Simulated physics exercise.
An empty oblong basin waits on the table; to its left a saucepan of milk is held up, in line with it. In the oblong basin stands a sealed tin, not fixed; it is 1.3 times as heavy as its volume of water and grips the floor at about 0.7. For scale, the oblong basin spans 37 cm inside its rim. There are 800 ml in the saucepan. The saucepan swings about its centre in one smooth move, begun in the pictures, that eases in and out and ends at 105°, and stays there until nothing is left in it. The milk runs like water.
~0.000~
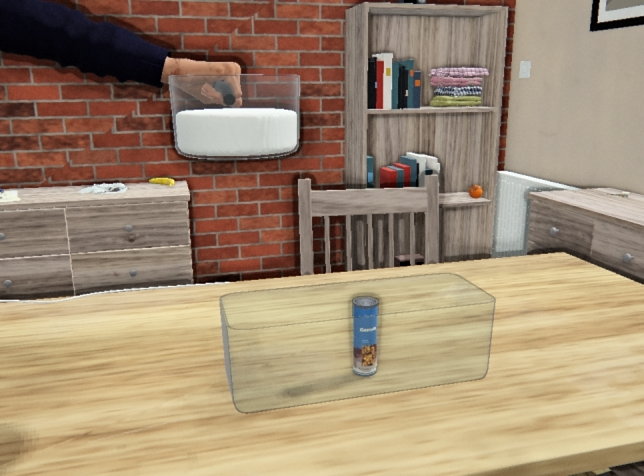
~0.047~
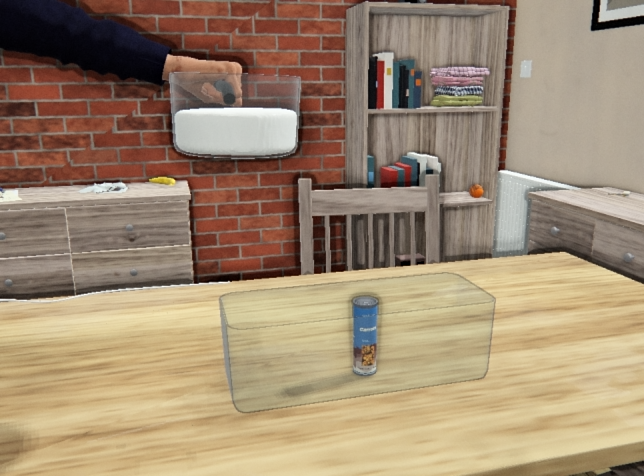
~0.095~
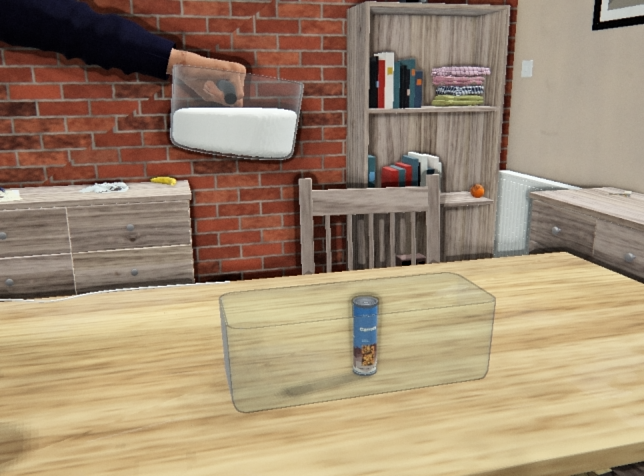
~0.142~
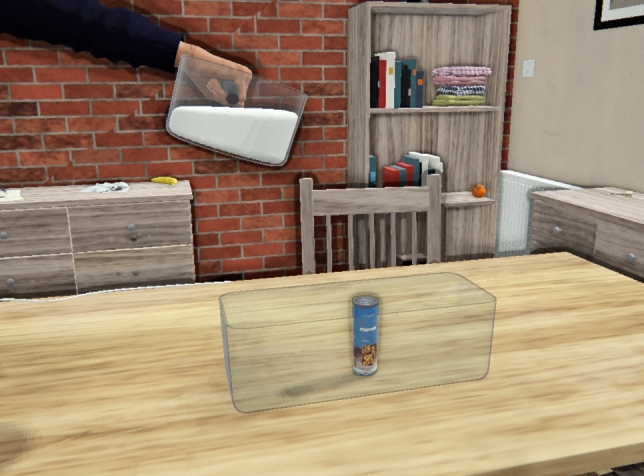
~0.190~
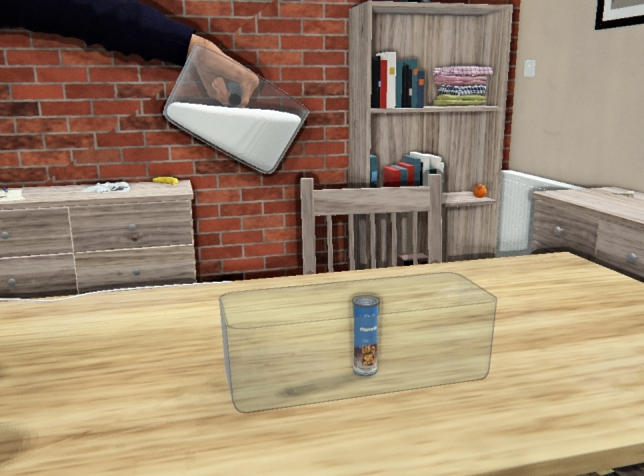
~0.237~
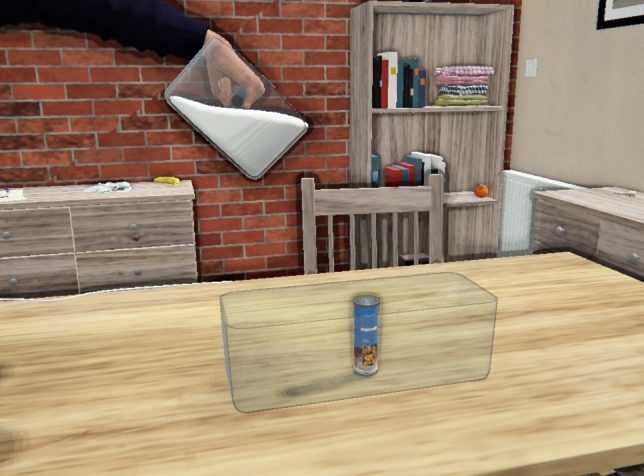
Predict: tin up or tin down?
It goes over.
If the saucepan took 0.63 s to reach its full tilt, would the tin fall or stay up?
The tin falls.
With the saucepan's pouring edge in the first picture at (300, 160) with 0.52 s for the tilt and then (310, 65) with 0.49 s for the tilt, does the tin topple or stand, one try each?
First it stays up; then it falls.
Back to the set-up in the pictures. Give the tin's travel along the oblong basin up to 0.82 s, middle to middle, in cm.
Some 5 cm.
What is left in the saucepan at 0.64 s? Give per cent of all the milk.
Near 10 in a hundred.
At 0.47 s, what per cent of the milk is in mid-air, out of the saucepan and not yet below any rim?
Near 66 in a hundred.
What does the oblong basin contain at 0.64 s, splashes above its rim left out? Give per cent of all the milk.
Some 72 per cent.
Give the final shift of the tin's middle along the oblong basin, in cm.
About 9.0 cm.
Then, 0.47 s in, the tilt is 103° and 31 per cent is still to pour; the tin stands where it began.
Then, 0.64 s in, the tilt is 105° and 10 per cent is still to pour; the tin stands 1 cm from where it began.
Then, 0.82 s in, the tilt is 105° and 1 per cent is still to pour; the tin leans 35°.
Then, 1.02 s in, the tilt is 105° and 0 per cent is still to pour; the tin lies on its side.
Finally, the tin lies on its side.
